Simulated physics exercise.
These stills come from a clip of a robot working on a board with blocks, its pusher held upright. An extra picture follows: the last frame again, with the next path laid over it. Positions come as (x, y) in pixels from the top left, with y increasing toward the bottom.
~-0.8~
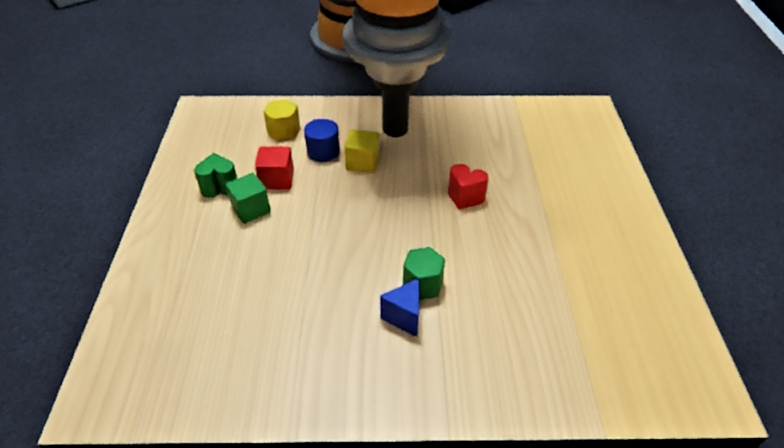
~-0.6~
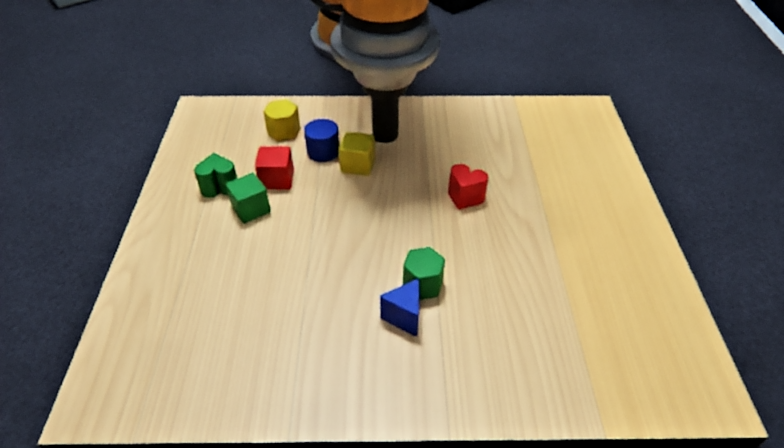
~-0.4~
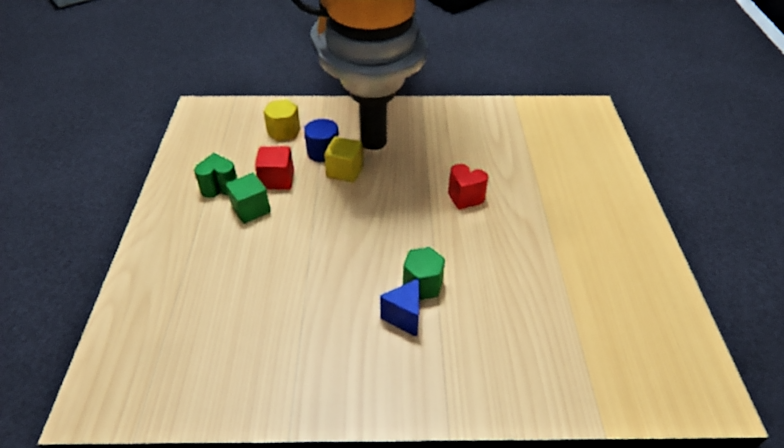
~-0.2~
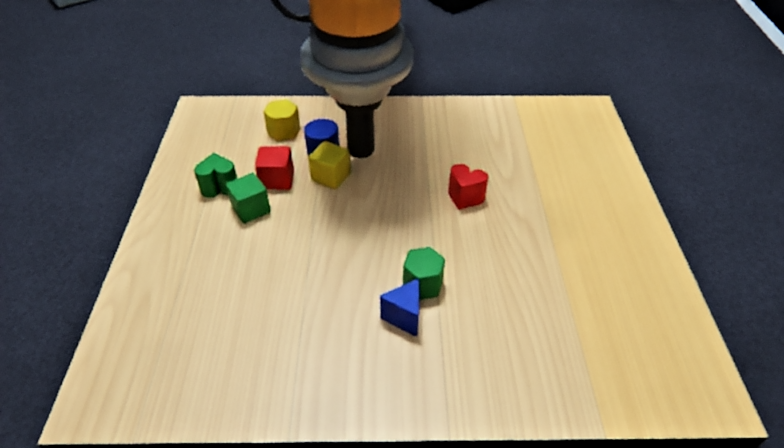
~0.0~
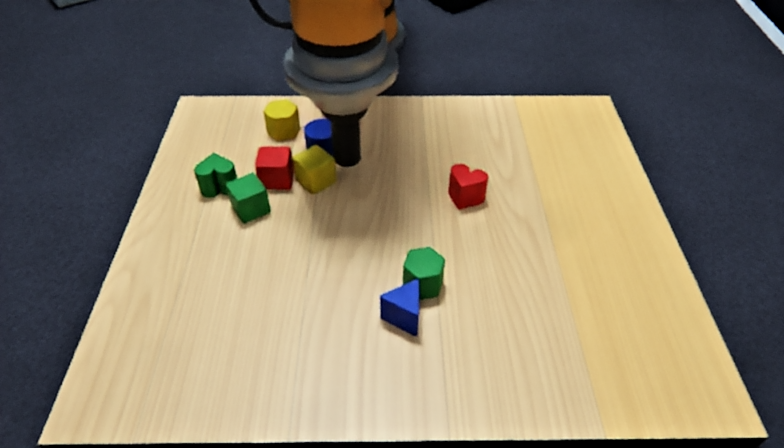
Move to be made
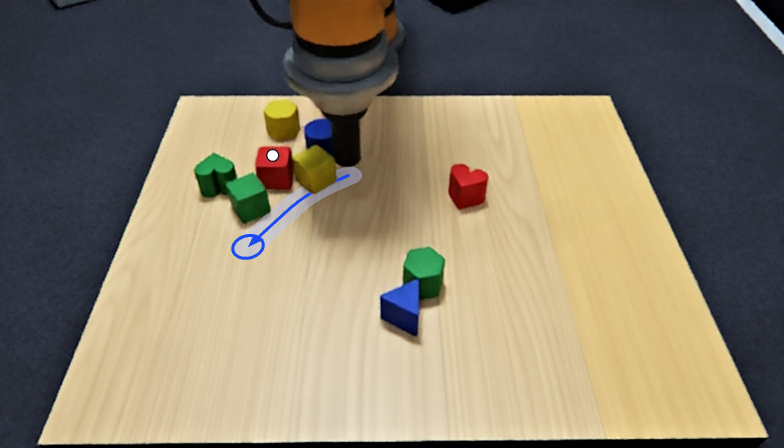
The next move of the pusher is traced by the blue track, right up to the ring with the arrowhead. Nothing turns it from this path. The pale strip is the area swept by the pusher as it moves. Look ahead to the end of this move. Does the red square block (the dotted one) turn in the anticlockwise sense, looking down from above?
I'd say no.
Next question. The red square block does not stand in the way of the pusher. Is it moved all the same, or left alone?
At the end of the path, the red square block has moved off its old spot.
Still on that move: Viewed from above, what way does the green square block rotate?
Spins counterclockwise.
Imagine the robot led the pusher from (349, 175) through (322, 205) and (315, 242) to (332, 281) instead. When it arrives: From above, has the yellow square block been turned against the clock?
No
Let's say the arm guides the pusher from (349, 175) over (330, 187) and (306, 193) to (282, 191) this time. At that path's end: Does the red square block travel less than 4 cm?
Going by the path, no.
Path on the board, from (349, 175) through (295, 204) to (248, 247); the dot is on the red square block.
On the path given first. One third of the way, pusher at (309, 176); red square block at (252, 153); yellow square block at (279, 166), turned 50° clockwise.
Two thirds of the way, pusher at (276, 201); green heart at (210, 164); green square block at (239, 187), turned 20° anticlockwise; red square block at (248, 152), turned 25° clockwise; yellow square block at (266, 171), turned 75° clockwise.
At the end, pusher at (244, 230); green heart at (210, 164); green square block at (239, 187), turned 20° anticlockwise; red square block at (248, 152), turned 25° clockwise; yellow square block at (266, 171), turned 75° clockwise.
